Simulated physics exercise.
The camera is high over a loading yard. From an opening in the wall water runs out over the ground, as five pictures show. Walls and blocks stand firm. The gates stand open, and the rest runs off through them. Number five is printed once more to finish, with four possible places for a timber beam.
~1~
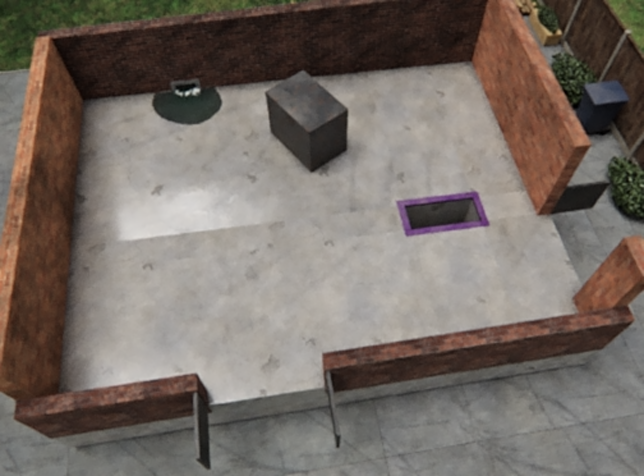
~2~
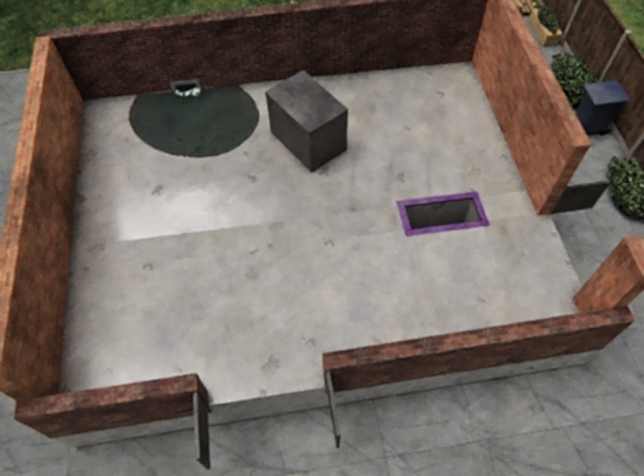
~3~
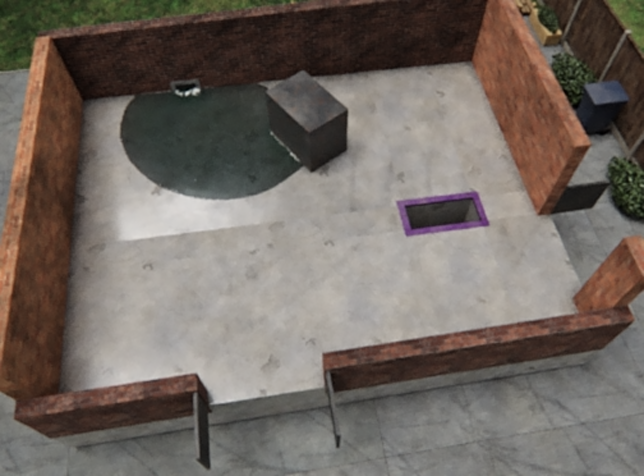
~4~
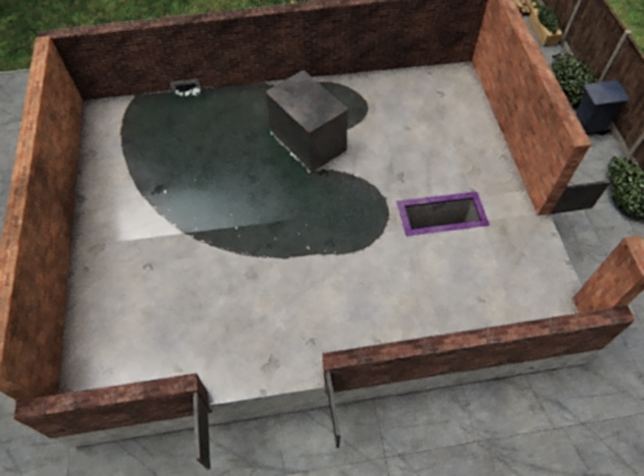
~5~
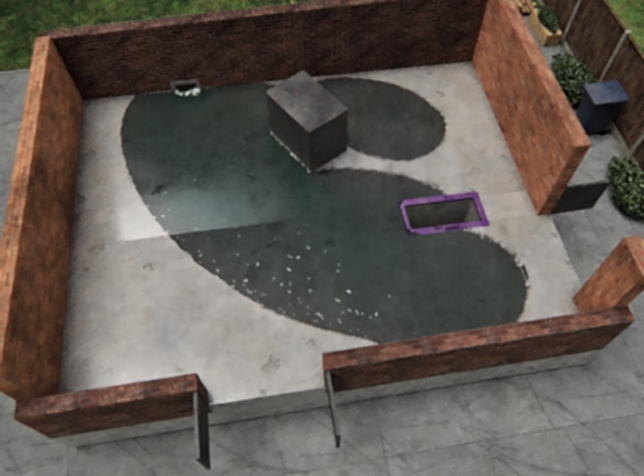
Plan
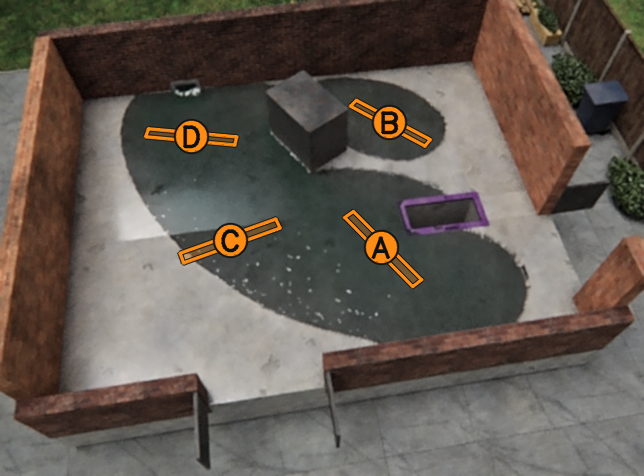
A walled loading yard with a pale concrete floor is seen from high above by a camera that stays still. Red-brick walls with open gaps enclose a dark grey block near the back and a purple-edged drain pit right of centre. Dark water spreads from an outfall at the back left, wraps around both sides of the block, then widens toward the front right, reaching and surrounding the pit.
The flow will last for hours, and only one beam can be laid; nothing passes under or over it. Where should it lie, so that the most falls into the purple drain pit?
C is best.
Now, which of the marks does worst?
Position D.
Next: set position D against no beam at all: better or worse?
Worse.
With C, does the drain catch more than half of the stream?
No.
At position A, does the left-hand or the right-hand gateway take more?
The right gate.
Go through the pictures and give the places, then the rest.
Outfall at (186, 86); purple drain pit at (443, 213); open gate at (554, 255); open gate at (265, 380); front seen at (196, 118), 2 % of the ground wet; purple drain pit still dry, in the first picture.
Front seen at (227, 146), 7 % of the ground wet; purple drain pit still dry, in the second picture.
Front seen at (277, 179), 15 % of the ground wet; purple drain pit still dry, in the third picture.
Front seen at (362, 241), 27 % of the ground wet; purple drain pit still dry, in the fourth picture.
Front seen at (511, 277), 46 % of the ground wet; purple drain pit taking water, in the fifth picture.
On the marked copy, A from (349, 214) to (417, 283); B from (353, 103) to (427, 142); C from (181, 258) to (277, 223); D from (147, 132) to (235, 140).
For position A, about 20 % of the stream goes into the purple drain pit, about 79 % out by the gates.
For position B, about 20 % of the stream goes into the purple drain pit, about 80 % out by the gates.
For position C, about 36 % of the stream goes into the purple drain pit, about 63 % out by the gates.
For position D, about 11 % of the stream goes into the purple drain pit, about 88 % out by the gates.
